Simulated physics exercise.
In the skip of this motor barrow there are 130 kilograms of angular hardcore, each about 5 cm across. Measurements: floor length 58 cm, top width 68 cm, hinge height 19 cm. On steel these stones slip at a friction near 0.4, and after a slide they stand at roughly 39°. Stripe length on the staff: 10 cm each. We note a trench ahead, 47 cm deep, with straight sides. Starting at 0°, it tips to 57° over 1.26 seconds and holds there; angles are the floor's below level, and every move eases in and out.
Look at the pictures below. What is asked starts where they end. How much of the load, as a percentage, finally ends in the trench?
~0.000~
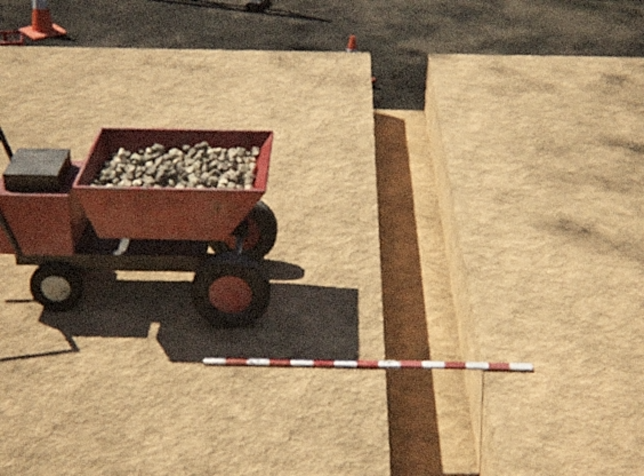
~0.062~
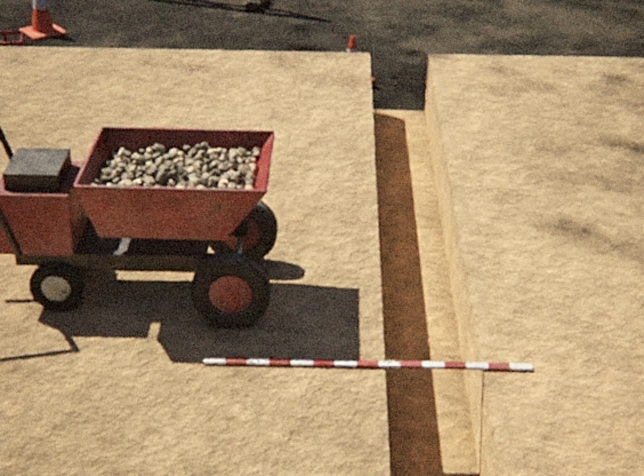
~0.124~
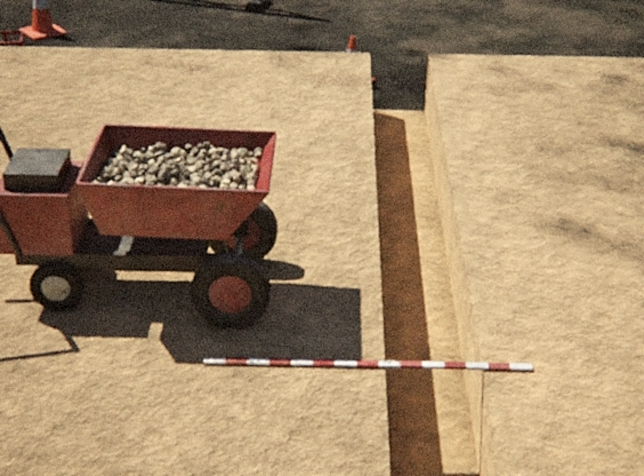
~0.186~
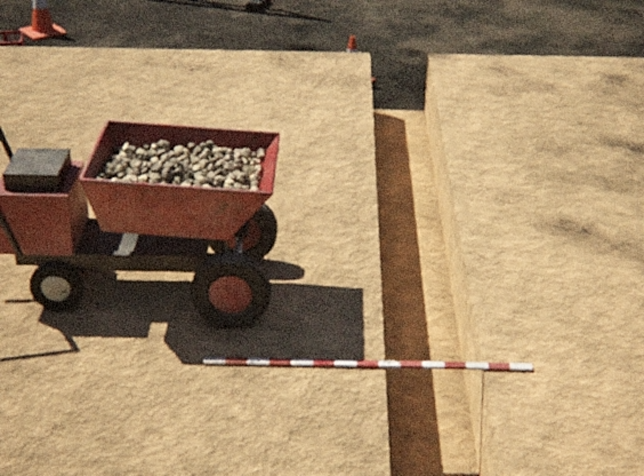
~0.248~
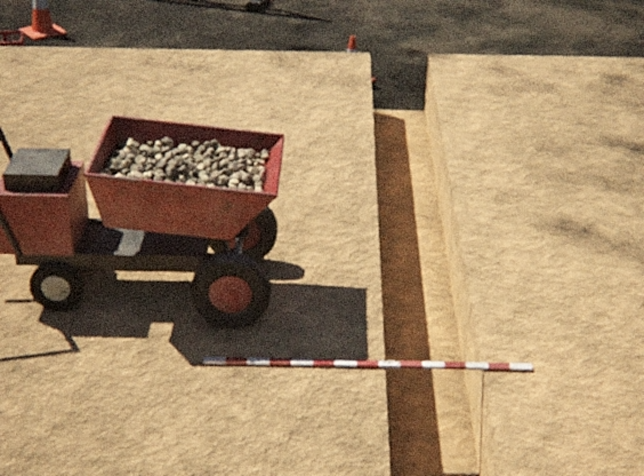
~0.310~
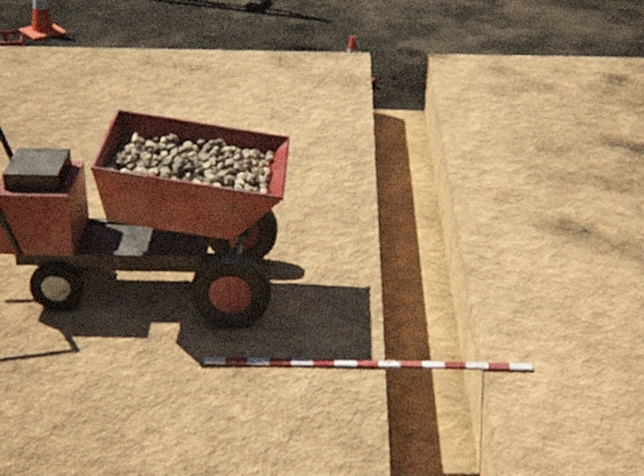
I would put it at about 9 per cent.
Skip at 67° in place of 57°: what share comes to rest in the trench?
It would be near 45 per cent.
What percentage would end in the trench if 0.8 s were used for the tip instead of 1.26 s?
Probably about 25 in a hundred.
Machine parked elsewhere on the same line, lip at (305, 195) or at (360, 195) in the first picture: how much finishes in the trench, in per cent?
15 and 15 %.
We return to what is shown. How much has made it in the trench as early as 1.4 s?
Close to 0 per cent at that time.
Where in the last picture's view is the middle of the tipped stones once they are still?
The middle should be near (384, 371).
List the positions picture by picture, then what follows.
In the first frame, the skip is at 0°, its lip at (265, 192); the top of the load is at (192, 163).
The second frame shows lip at (266, 192), floor tilted 0°, highest stones at (191, 161); the stones move at 0.1 m/s on average.
In the third frame, the skip is at 2°, its lip at (268, 193); the top of the load is at (177, 160); the stones move at 0.2 m/s on average.
In the fourth frame, the skip is at 3°, its lip at (272, 194); the top of the load is at (161, 157); the stones move at 0.3 m/s on average.
The fifth frame shows lip at (277, 196), floor tilted 6°, highest stones at (143, 156); the stones move at 0.4 m/s on average.
The sixth frame shows lip at (283, 199), floor tilted 9°, highest stones at (144, 150); the stones move at 0.5 m/s on average.
After 0.9 s the floor is at 48°; 100 % in the skip; the foremost stones are at (322, 225).
After 1.4 s the floor is at 57°; 99 % in the skip, 1 % short of the trench; the foremost stones are at (360, 247).
After 1.7 s the floor is at 57°; 93 % in the skip, 4 % short of the trench, 2 % in the trench; the foremost stones are at (412, 347).
After 3.7 s the floor is at 57°; 83 % in the skip, 8 % short of the trench, 9 % in the trench; the foremost stones are at (462, 385).
